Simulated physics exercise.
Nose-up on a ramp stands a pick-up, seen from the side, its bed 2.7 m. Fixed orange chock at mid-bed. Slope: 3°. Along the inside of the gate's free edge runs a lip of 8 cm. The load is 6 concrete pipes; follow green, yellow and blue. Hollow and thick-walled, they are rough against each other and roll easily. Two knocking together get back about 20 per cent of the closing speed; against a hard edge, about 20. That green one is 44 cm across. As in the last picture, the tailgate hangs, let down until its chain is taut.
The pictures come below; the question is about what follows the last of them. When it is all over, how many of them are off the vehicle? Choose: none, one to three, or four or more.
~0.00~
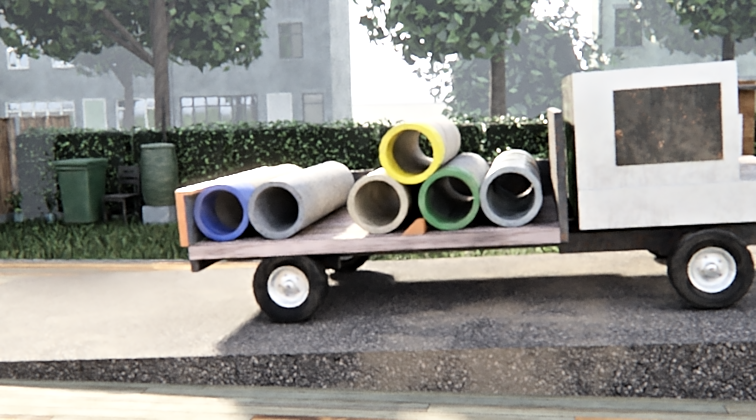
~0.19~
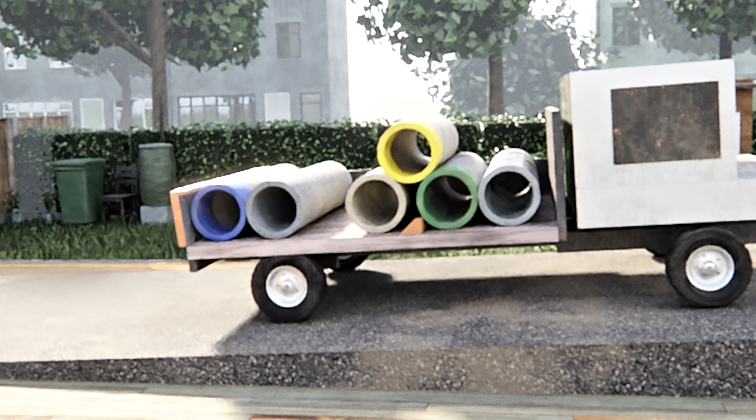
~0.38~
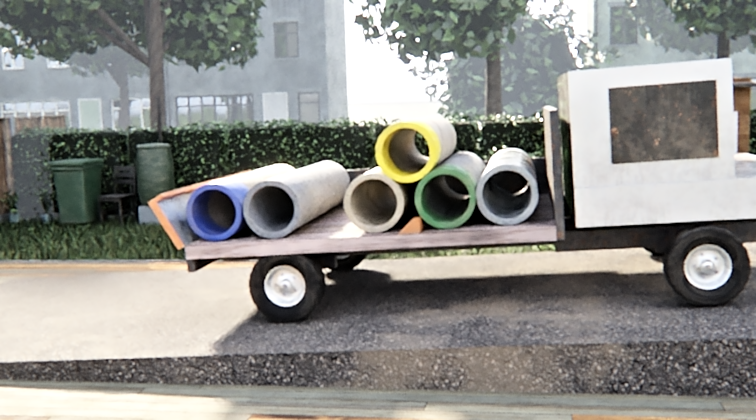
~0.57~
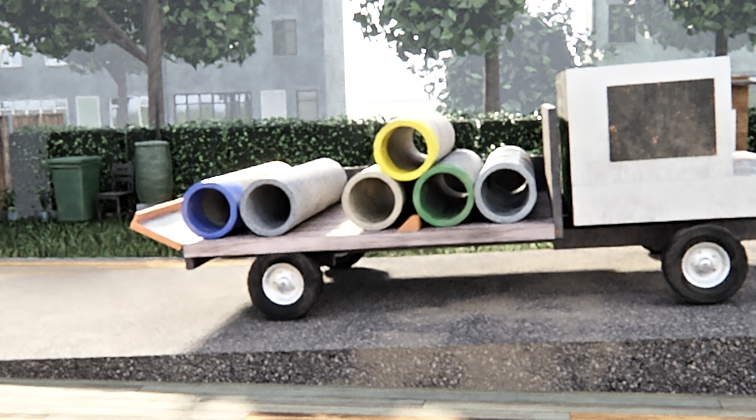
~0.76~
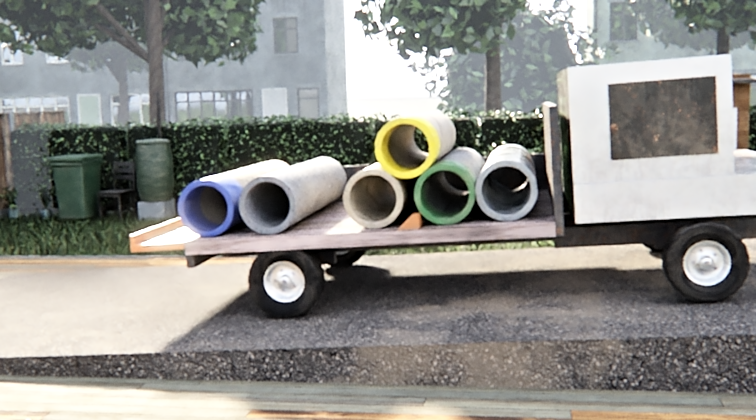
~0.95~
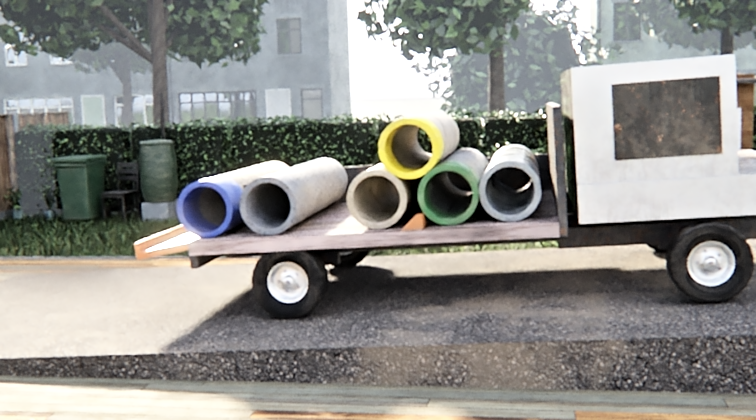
Answer: None, which leaves 6 out of 6.
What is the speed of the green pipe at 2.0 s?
About 0.0 m/s.
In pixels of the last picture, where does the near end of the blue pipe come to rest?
(161, 217).
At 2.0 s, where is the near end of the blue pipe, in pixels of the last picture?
Roughly at (155, 213).
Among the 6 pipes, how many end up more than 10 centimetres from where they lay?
2.
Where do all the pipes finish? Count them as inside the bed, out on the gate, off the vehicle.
Tally: 5; 1; 0.
Then, 2.0 s in, green is on the bed, 195 cm short of the hinge; yellow is up on others, 170 cm short of the hinge; blue is on the gate, 30 cm past the hinge, rolling left; 0 out so far.
In the end (3.4 s), green is on the bed, 195 cm short of the hinge; yellow is up on others, 170 cm short of the hinge; blue is on the gate, 25 cm past the hinge; 0 out so far.
